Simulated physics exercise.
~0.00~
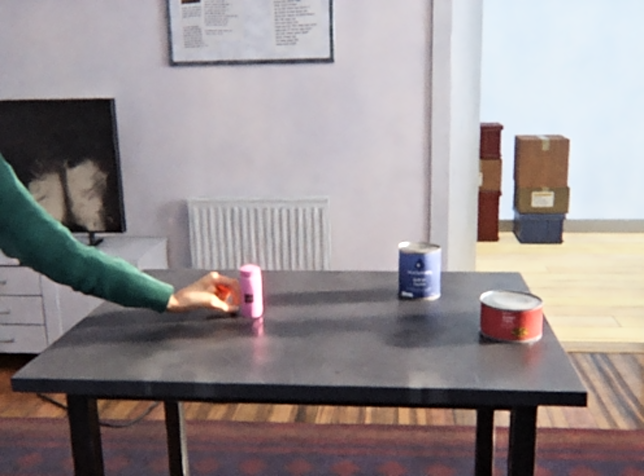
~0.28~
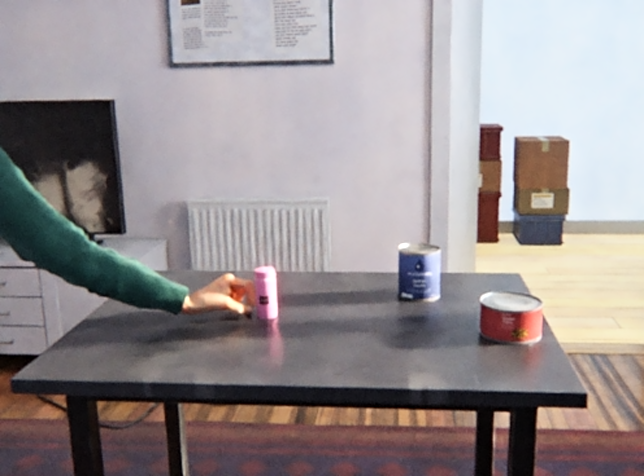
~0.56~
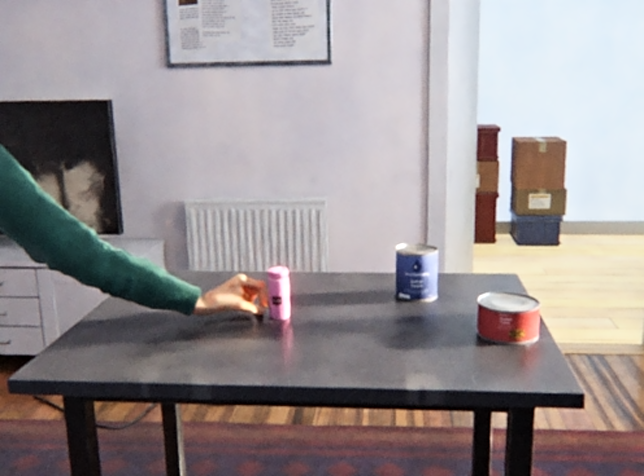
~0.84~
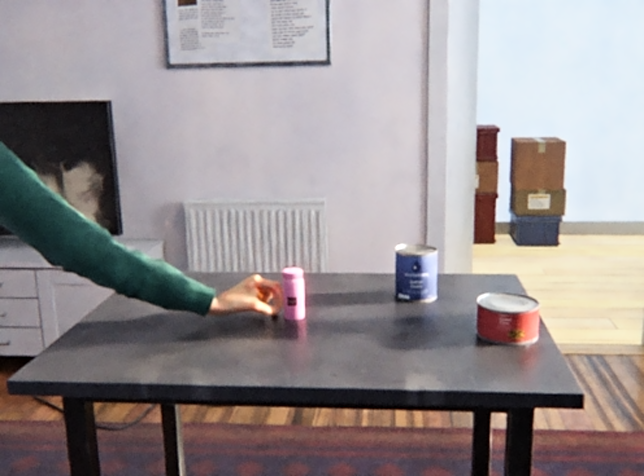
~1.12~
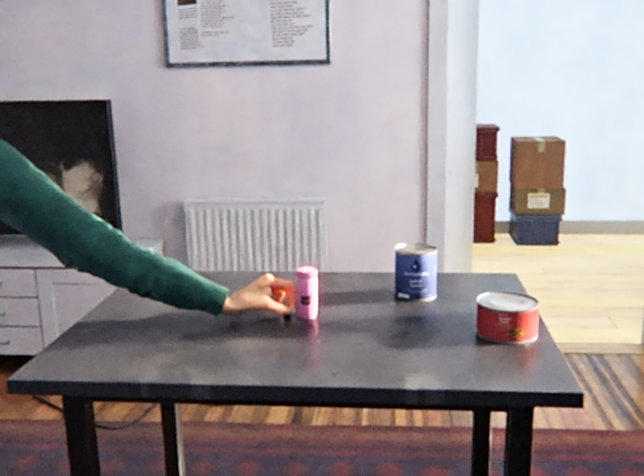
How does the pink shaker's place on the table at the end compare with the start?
The pink shaker ends up farther to the right on the table, closer to the blue tin than it was at the start.
A hand in a green sleeve slides a pink shaker rightward, leaving it upright.
